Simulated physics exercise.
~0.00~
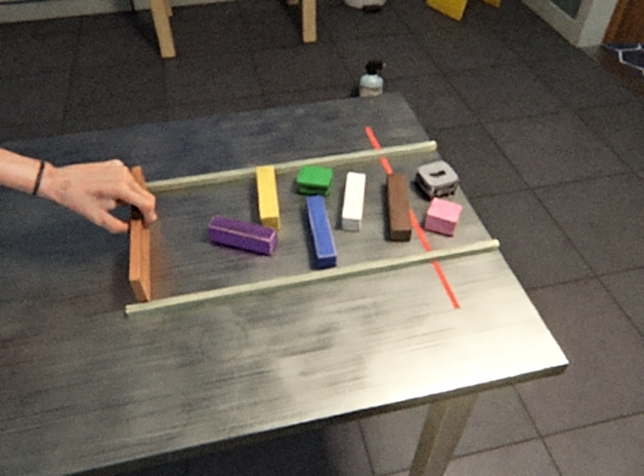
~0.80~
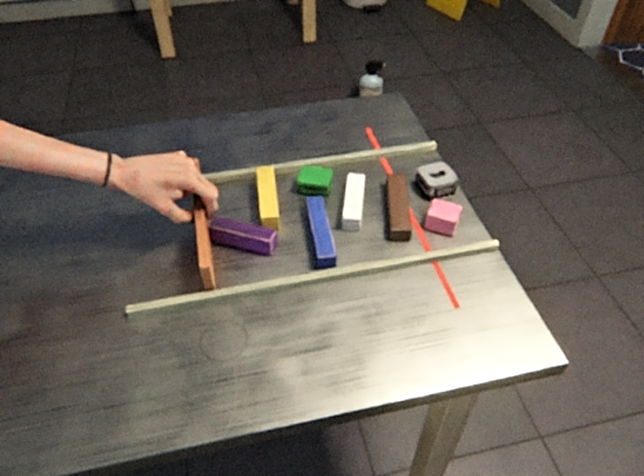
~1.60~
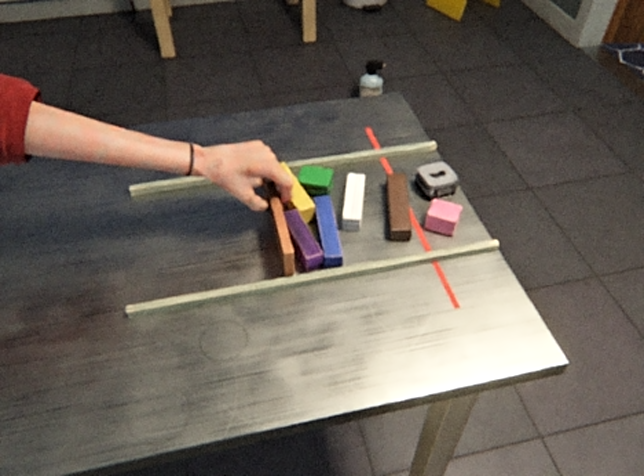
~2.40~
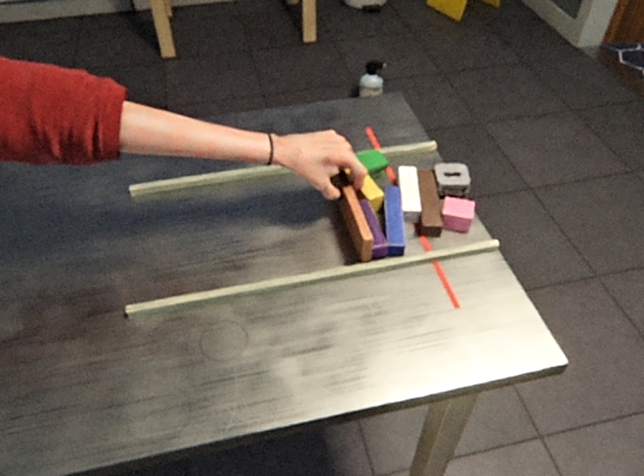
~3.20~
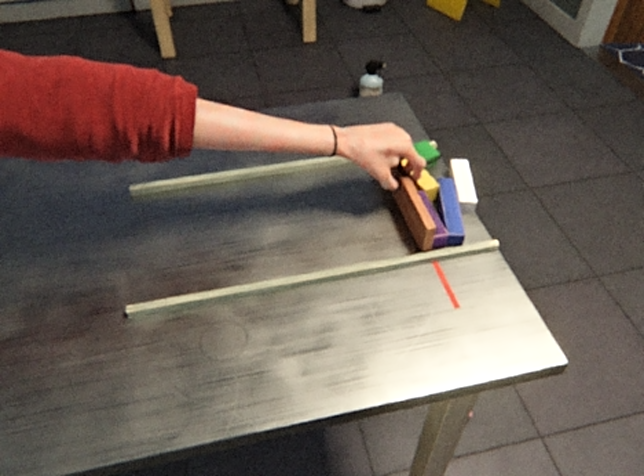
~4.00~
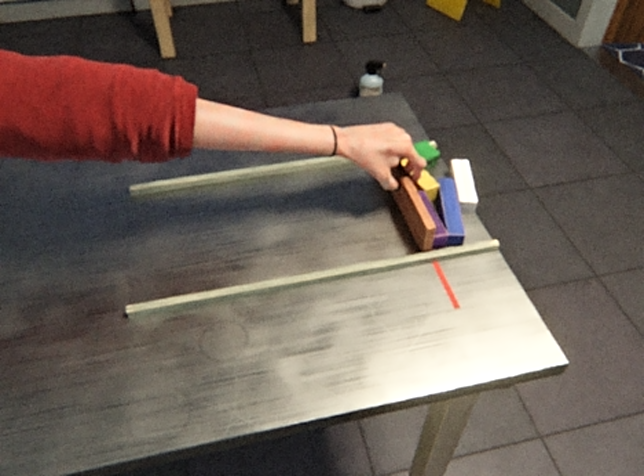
A hand holds an upright orange-brown board at the left of a dark table, seen from above at an angle, between two pale rails. Ahead lie purple, yellow, blue, white and brown sticks, a green block, a pink block and a grey case, with red tape near the right end. The hand slides the board right, gathering the purple stick, then the yellow and blue ones. The bunched pieces shove the white stick, brown bar, pink block and grey case toward the edge. The board stops near the tape, with the brown, pink and grey pieces gone over the end and the white stick at the rim.
